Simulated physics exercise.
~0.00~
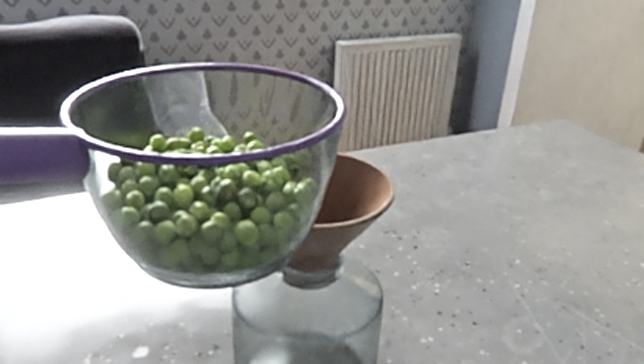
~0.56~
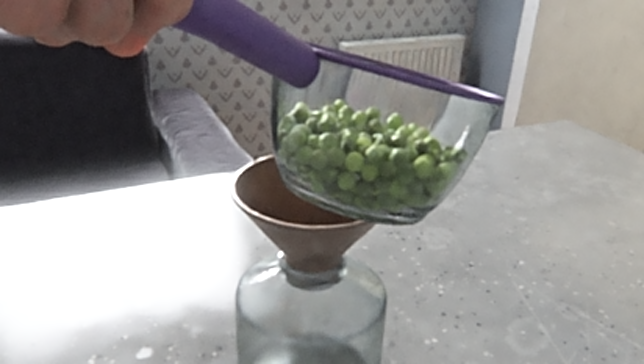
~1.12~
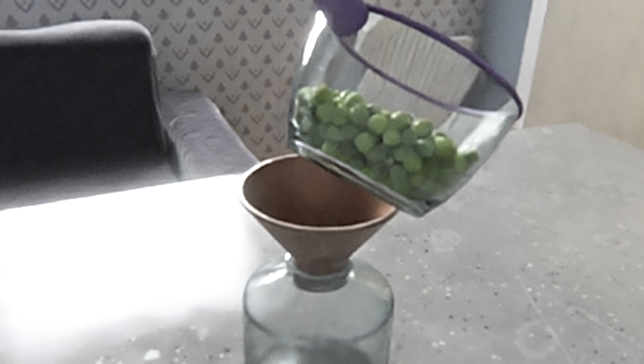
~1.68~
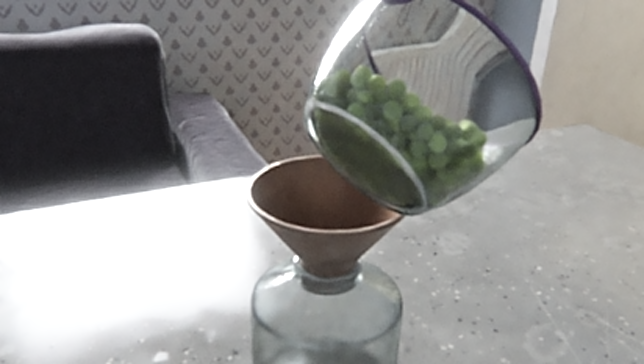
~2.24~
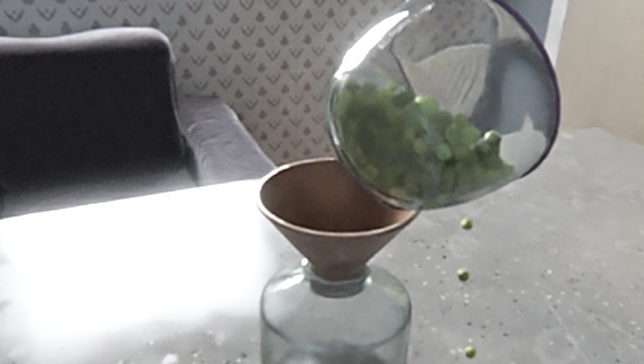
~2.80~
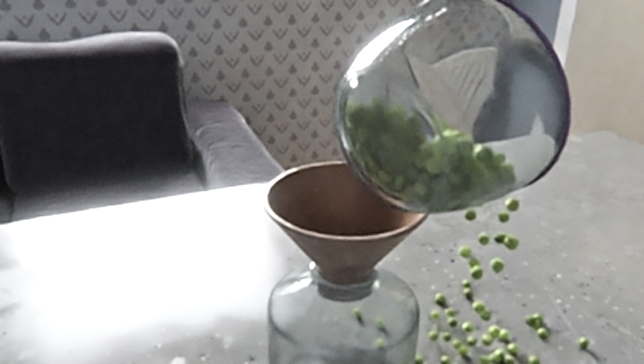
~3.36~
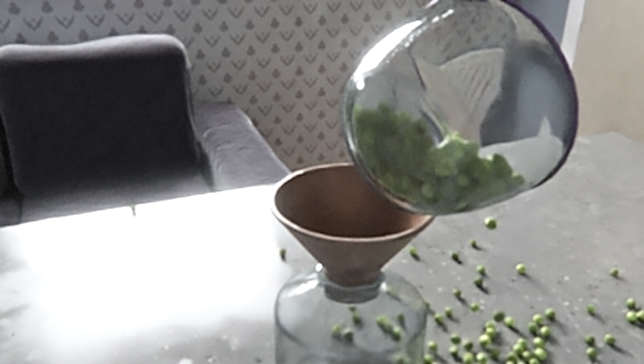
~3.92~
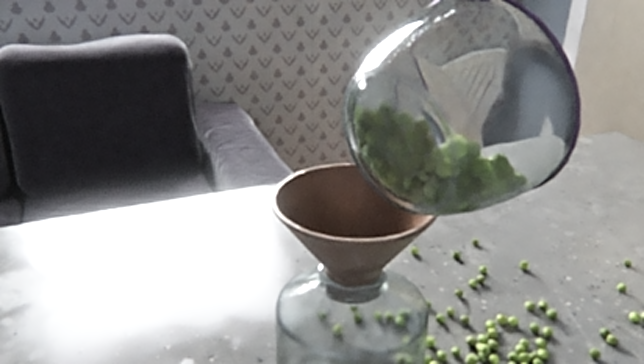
At first, a clear bowl with a purple rim and handle, holding many green peas, is upright above a grey speckled table, beside a brown funnel set in a glass jar. A hand holding the handle comes into view as the bowl moves right and begins to lean. The bowl rises and tips further while the view pans slightly left, showing more of a dark sofa. Then a few peas drop past the right side of the funnel, and more follow, bouncing and scattering across the table. Finally, the bowl stays on its side with most peas still inside, while the spilled ones lie around the jar.
